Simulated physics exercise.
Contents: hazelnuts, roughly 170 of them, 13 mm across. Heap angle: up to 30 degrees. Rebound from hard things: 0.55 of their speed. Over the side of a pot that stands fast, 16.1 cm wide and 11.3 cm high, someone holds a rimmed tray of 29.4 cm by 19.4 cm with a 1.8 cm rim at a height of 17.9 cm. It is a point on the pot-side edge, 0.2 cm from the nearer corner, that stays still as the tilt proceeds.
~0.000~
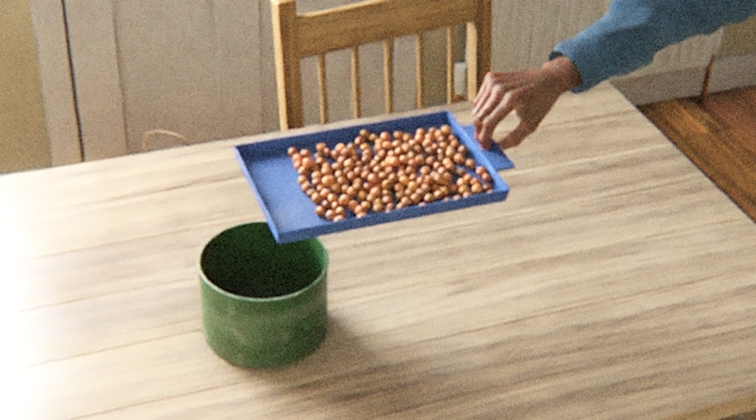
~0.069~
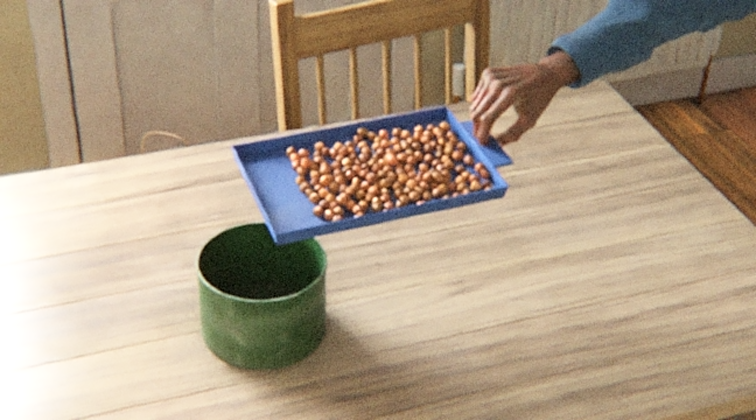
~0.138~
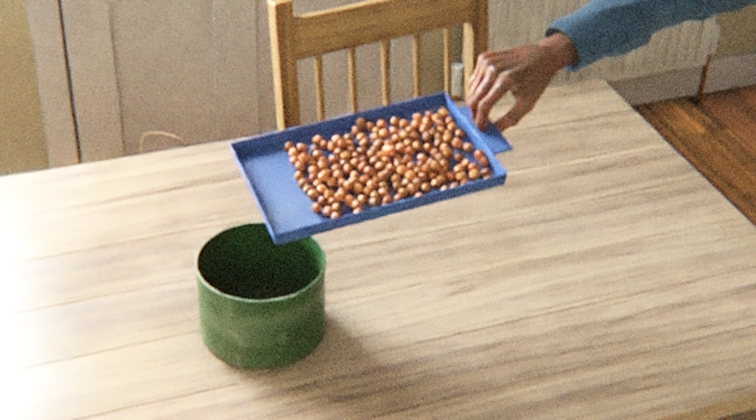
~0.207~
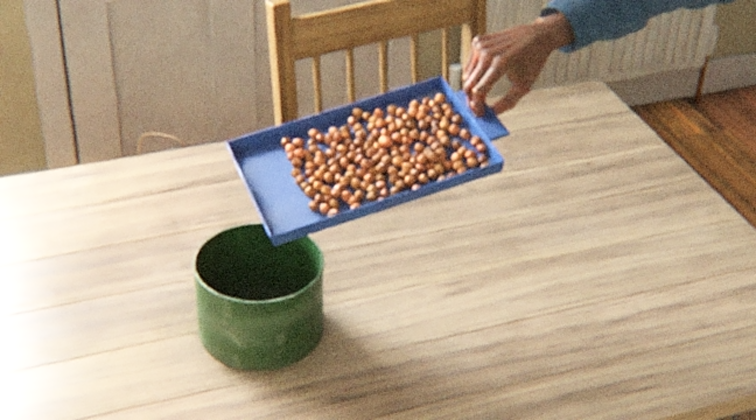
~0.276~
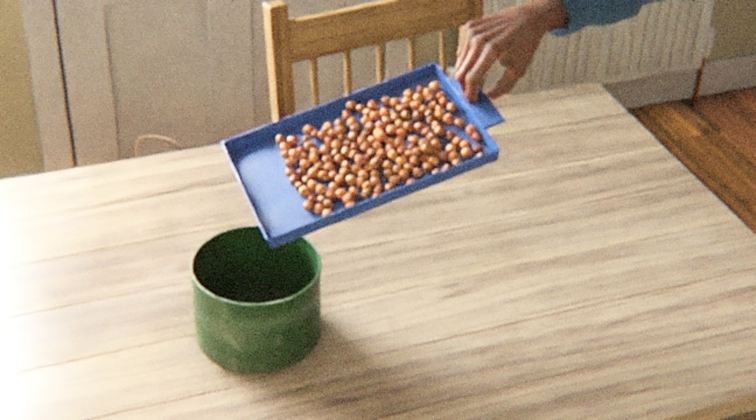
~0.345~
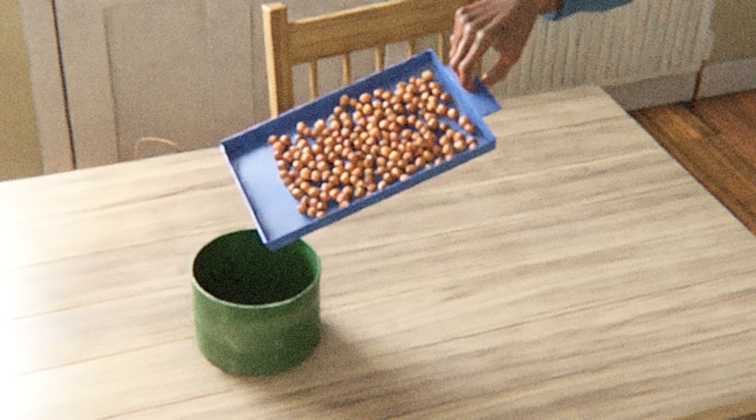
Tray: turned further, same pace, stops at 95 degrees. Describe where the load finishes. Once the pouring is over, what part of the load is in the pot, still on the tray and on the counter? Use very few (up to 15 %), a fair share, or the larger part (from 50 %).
Pot: A fair share, left on the tray: Very few, counter: The larger part.
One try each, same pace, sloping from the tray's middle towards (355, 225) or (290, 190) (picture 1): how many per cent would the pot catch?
Around 0 % for the first direction, around 55 % for the second.
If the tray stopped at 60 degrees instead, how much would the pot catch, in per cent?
Pot share: About 5 per cent.
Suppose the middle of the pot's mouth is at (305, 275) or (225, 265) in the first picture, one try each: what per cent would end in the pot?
First try about 5 per cent, second try about 75 per cent.
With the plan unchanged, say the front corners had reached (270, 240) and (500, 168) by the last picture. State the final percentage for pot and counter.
Pot 0 % / counter 100 %.
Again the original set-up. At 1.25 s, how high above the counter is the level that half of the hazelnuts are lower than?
Height: Around 26 cm.
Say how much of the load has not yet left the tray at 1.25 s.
It works out to near 95 per cent of the load.
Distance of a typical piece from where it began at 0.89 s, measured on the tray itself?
About 8 cm.
After 0.89 s, tilt 55 degrees; the tray holds 100 %, the pot 0 %.
After 1.25 s, tilt 79 degrees; the tray holds 95 %, the pot 0 %.
Then, at 1.70 s, tilt 95 degrees; the tray holds 5 %, the pot 30 %.
In the end, at 2.8 s, pot 40 %, tray 0 %, counter 60 %.
